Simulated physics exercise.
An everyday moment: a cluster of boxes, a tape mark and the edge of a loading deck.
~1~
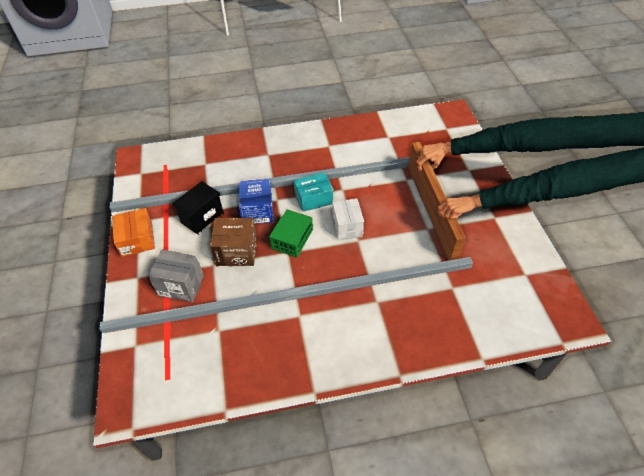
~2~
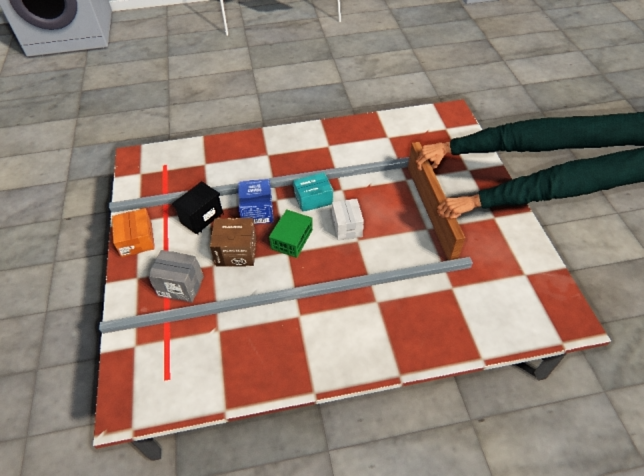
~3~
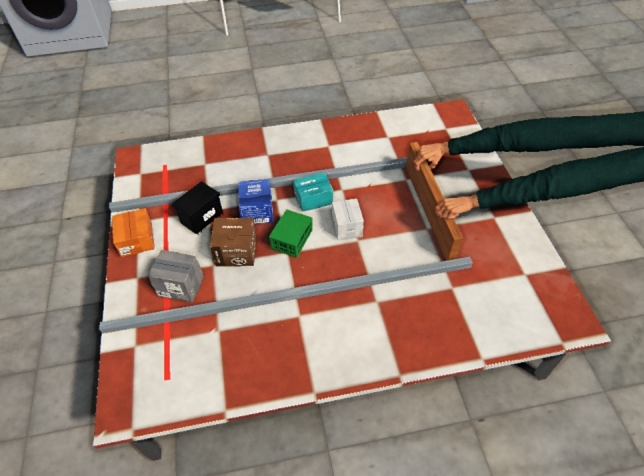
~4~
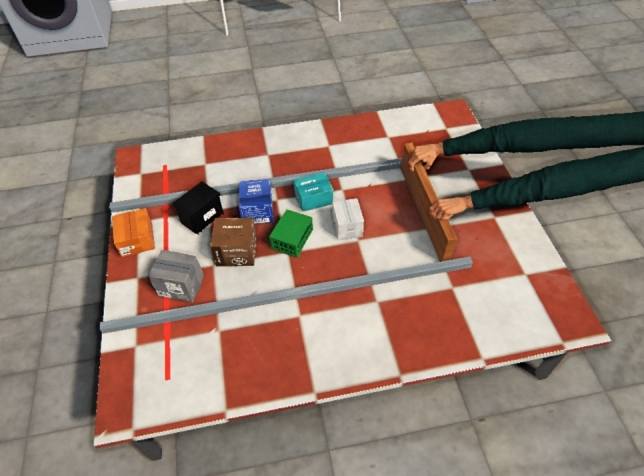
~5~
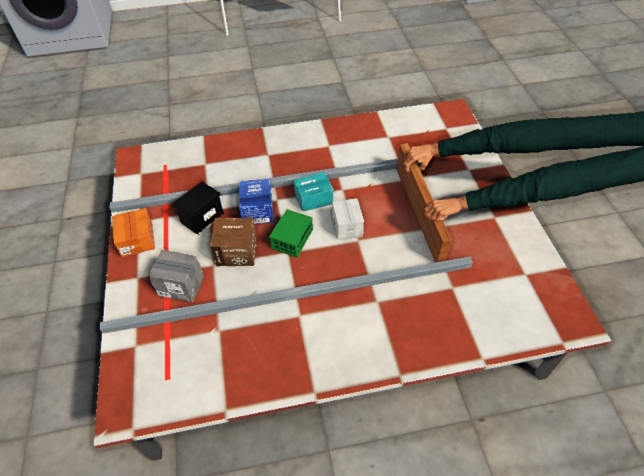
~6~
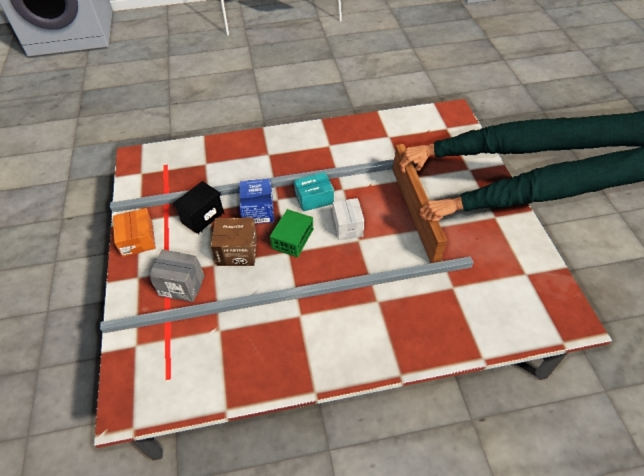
Two hands slide a wooden plank slightly left across a checkered table toward several still boxes.
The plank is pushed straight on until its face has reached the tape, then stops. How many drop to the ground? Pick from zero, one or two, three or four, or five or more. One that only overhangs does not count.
In the end the number that fall off is three or four.
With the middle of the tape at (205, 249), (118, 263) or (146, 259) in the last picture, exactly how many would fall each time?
It would be 1, 8 and 5.
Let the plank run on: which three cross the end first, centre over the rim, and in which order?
The order is the orange parcel, the black tote, the brown box.
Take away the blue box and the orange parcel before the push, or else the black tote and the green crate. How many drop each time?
It would be 1 and 1.
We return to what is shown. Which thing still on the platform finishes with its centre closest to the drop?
The blue box.
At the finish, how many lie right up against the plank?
3 of them.
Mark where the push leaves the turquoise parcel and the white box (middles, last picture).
Near (147, 217) and (151, 252).
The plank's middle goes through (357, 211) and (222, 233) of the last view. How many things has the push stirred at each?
First 1, then 8.
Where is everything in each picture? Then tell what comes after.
Orange parcel (134, 232); grey parcel (177, 276); black tote (199, 208); plank (434, 199); tape (166, 255), in the first picture.
Grey parcel (177, 276); brown box (234, 242), in the second picture.
Black tote (199, 209); turquoise parcel (313, 192), in the third picture.
Orange parcel (134, 233); white box (348, 219), in the fourth picture.
Grey parcel (177, 276); green crate (292, 233), in the fifth picture.
Orange parcel (134, 232); grey parcel (178, 276); black tote (200, 208); plank (417, 202); tape (167, 255), in the sixth picture.
A little later, none off yet; orange parcel at rest near (134, 232); grey parcel at rest near (178, 276); black tote at rest near (200, 208).
Next, none off yet; orange parcel at rest near (134, 232); grey parcel moving near (177, 278); black tote shifted a little near (184, 211).
Later still, none off yet; orange parcel shifted about its own width near (103, 242); grey parcel shifted a little near (171, 283); black tote shifted well along near (131, 213).
When it is over, the number that fall off is three or four; down, brown box, black tote and orange parcel.
